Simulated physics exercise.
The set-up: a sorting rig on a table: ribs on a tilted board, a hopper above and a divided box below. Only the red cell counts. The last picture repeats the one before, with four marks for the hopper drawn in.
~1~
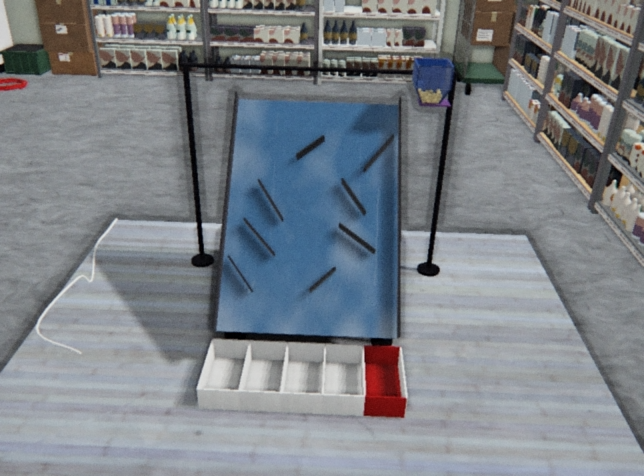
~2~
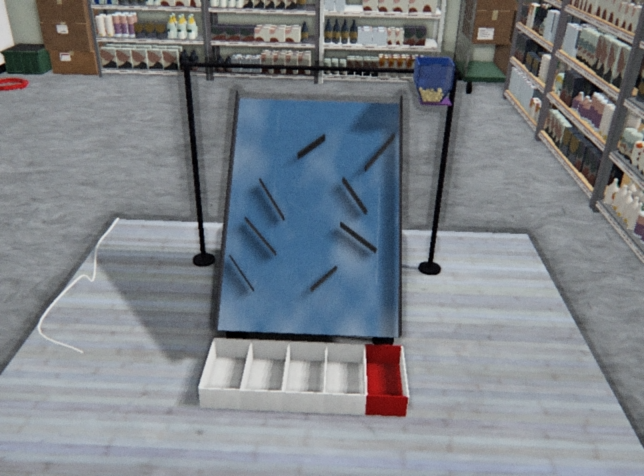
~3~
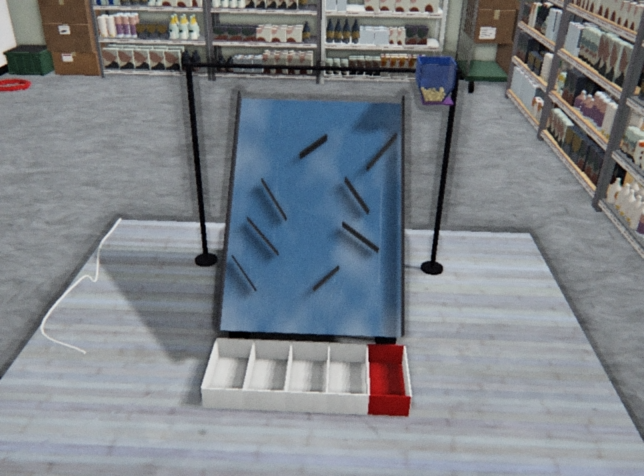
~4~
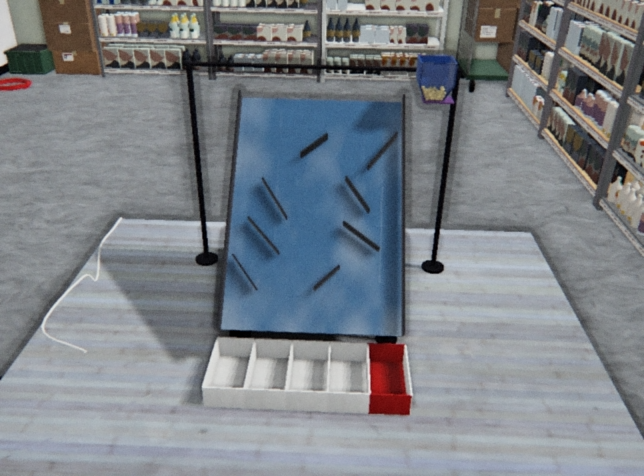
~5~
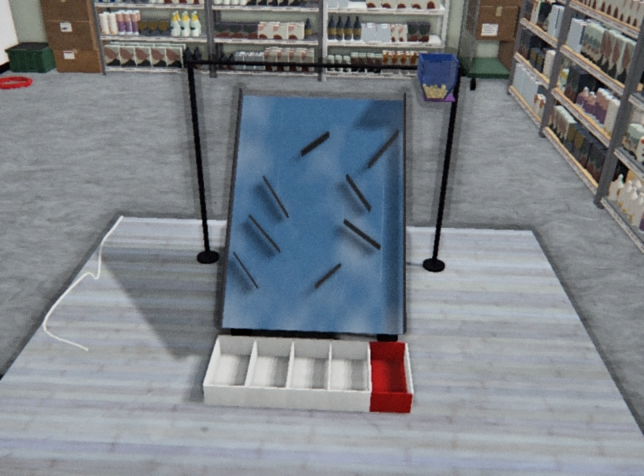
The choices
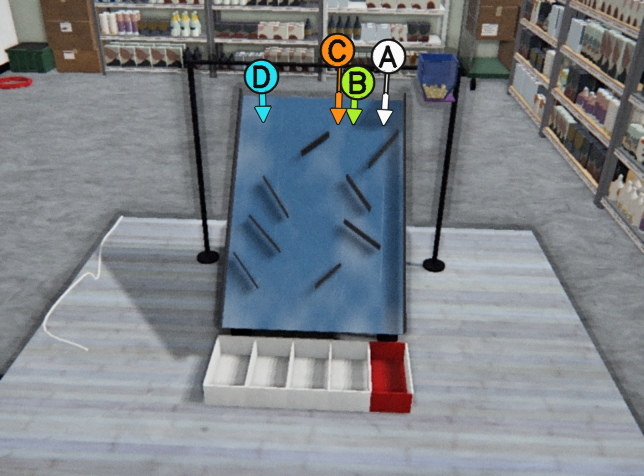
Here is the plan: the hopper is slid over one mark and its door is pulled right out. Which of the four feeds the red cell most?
The best mark is A.
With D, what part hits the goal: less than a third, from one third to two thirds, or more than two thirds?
It is less than a third.
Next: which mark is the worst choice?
Here it is mark D.
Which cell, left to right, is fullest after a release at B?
The fifth from the left.
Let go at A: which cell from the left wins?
The fifth.
On the marked copy, mark A meets the board at (384, 119); mark B meets the board at (353, 118); mark C meets the board at (338, 118); mark D meets the board at (263, 116).
For mark A, nearly all in the red cell, a small part in other cells.
For mark B, about two thirds in the red cell, about a third in other cells, a stray few outside the box.
For mark C, about a quarter in the red cell, about two thirds in other cells, a small part outside the box.
For mark D, none in the red cell, nearly all in other cells, a stray few outside the box.
